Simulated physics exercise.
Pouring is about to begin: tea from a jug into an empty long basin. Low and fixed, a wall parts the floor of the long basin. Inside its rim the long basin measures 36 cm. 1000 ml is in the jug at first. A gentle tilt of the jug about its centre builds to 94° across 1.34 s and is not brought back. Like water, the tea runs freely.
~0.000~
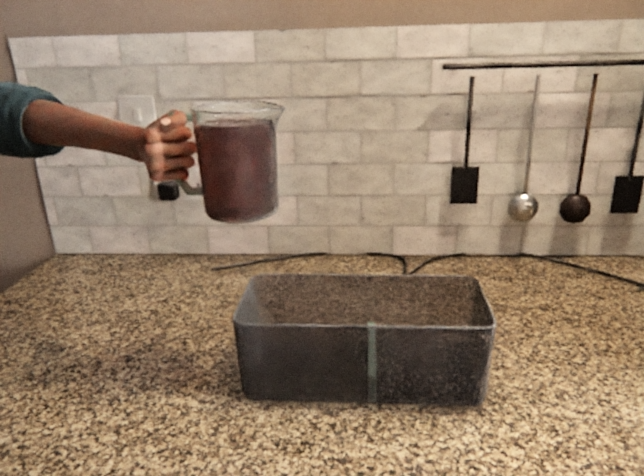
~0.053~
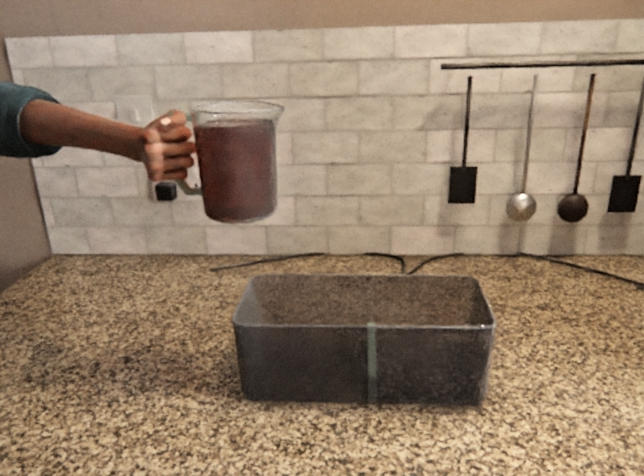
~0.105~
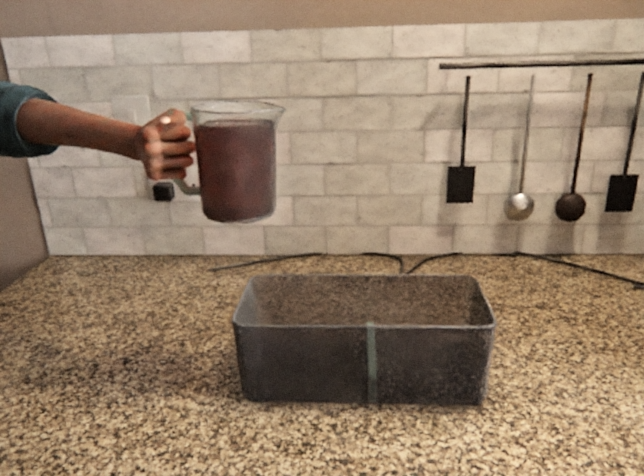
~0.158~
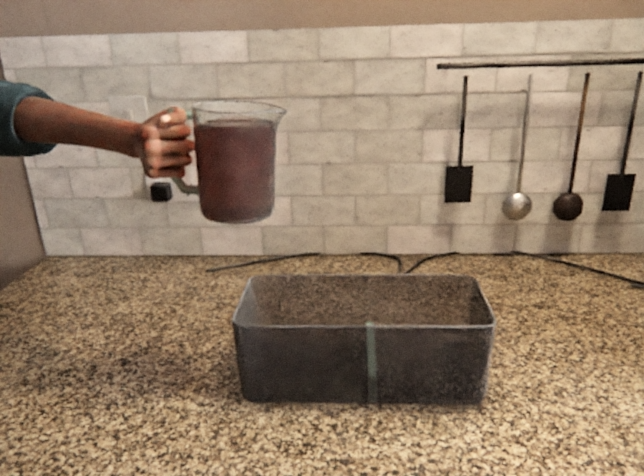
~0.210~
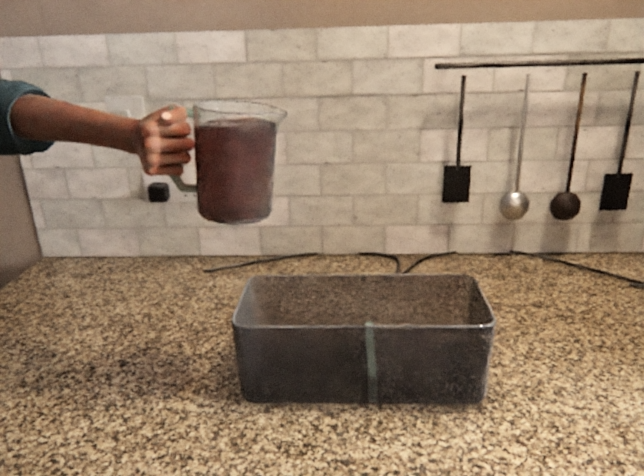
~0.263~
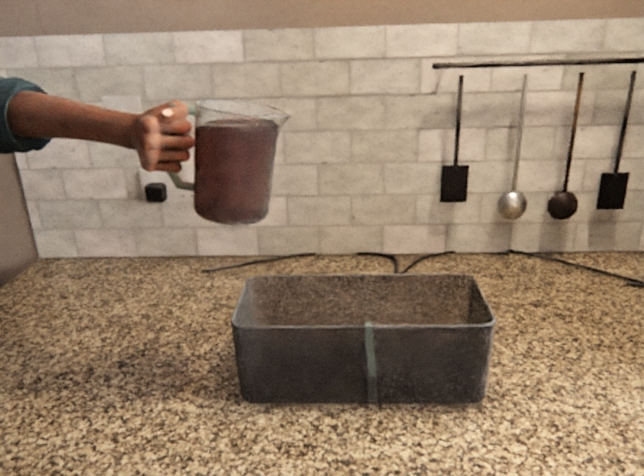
A hand holds a jug of dark tea above a long basin and tilts it slightly right.
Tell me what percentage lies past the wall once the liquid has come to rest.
Some 65 per cent.
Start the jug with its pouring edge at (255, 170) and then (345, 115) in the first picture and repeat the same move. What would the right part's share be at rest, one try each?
About 5 %, then about 90 %.
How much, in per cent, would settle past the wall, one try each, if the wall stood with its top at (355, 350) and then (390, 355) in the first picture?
Around 90 and 20 percent, in that order.
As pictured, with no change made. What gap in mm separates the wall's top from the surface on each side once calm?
On the left it's about 32 mm; on the right, about 16 mm.
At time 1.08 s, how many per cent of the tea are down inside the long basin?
Looks like about 24 % of the whole amount.
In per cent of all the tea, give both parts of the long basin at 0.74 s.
Left roughly 0 per cent, right roughly 0.
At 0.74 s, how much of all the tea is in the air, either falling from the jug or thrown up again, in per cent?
My guess is roughly 9 %.
By 0.74 s the tilt is 54° and 91 per cent is still to pour, 0 is left of the wall and 0 right of it.
By 1.08 s the tilt is 86° and 53 per cent is still to pour, 4 is left of the wall and 21 right of it.
By 1.45 s the tilt is 94° and 14 per cent is still to pour, 14 is left of the wall and 61 right of it.
By 1.84 s the tilt is 94° and 3 per cent is still to pour, 29 is left of the wall and 65 right of it.
At rest 33 per cent lies left of the wall, 65 right of it and 1 outside.
